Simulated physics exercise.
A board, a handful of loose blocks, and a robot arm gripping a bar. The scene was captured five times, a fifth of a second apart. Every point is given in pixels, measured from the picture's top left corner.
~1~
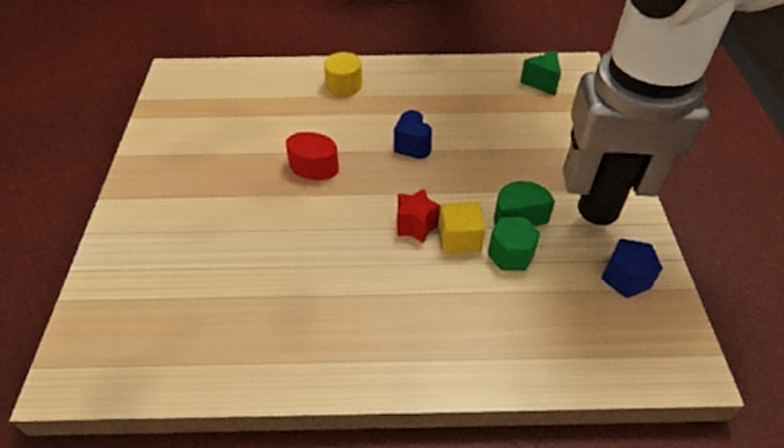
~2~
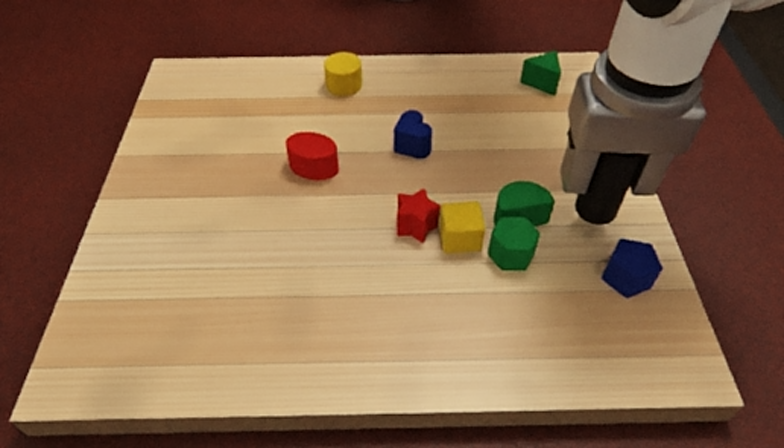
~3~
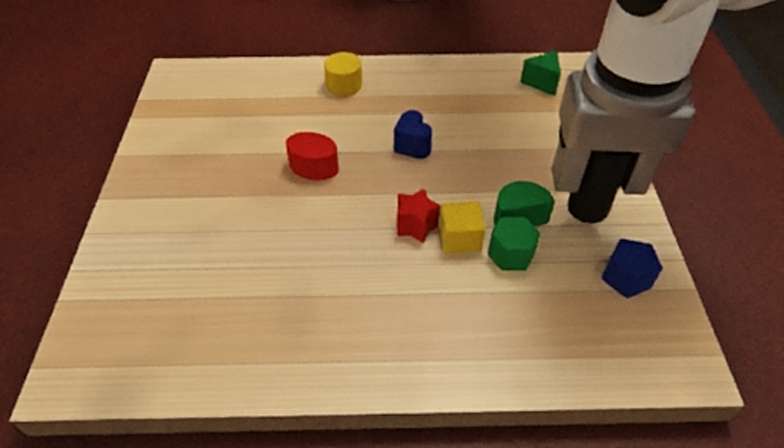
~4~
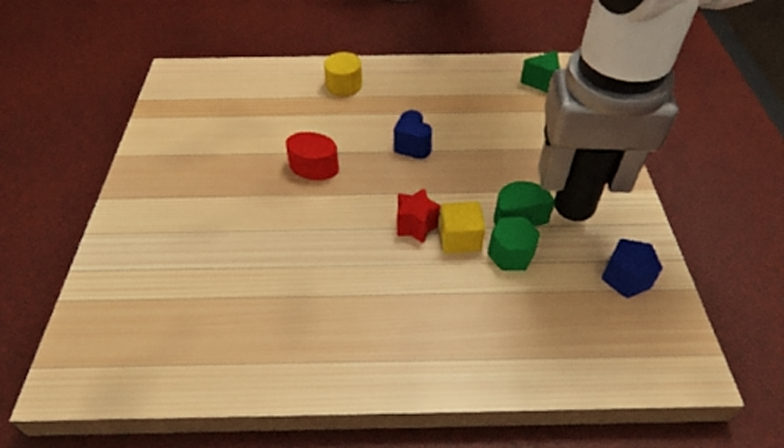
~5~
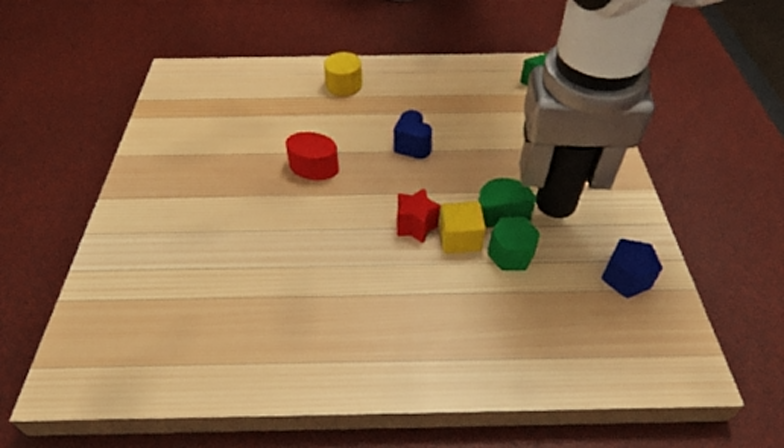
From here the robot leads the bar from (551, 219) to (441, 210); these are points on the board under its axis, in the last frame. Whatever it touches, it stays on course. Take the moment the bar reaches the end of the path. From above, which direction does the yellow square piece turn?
The sense of turning is anti-clockwise.
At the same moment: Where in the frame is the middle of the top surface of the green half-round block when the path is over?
I'd guess (411, 164).
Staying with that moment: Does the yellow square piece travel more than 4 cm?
Final answer: No.
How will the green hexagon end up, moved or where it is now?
The green hexagon will stay where it stands.
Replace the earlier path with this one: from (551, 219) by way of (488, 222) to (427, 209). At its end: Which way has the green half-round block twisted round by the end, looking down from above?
Its rotation is clockwise.
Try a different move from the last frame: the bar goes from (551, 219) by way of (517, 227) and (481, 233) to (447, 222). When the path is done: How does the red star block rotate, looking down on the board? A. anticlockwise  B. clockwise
That would be B.
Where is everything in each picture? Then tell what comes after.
In the first frame, bar tip at (598, 211); block tops, red star block at (417, 204); yellow square piece at (463, 216); green half-round block at (524, 194); green hexagon at (516, 232).
In the second frame, bar at (595, 211); blocks unchanged.
In the third frame, bar at (587, 210); blocks unchanged.
In the fourth frame, bar at (574, 208); blocks unchanged.
In the fifth frame, bar at (556, 205); red star block at (417, 204); yellow square piece at (463, 216); green half-round block at (505, 191); green hexagon at (516, 232).
What follows on the original path. One third of the way, bar at (517, 202); red star block at (406, 205), turned 25° clockwise; yellow square piece at (452, 216), turned 40° anticlockwise; green half-round block at (469, 183), turned 15° clockwise.
Two thirds of the way, bar at (479, 198); red star block at (406, 205), turned 25° clockwise; yellow square piece at (452, 216), turned 40° anticlockwise; green half-round block at (437, 174), turned 35° clockwise.
At the end, bar at (442, 195); red star block at (404, 205), turned 35° clockwise; yellow square piece at (443, 219), turned 75° anticlockwise; green half-round block at (411, 164), turned 65° clockwise; green hexagon in place.
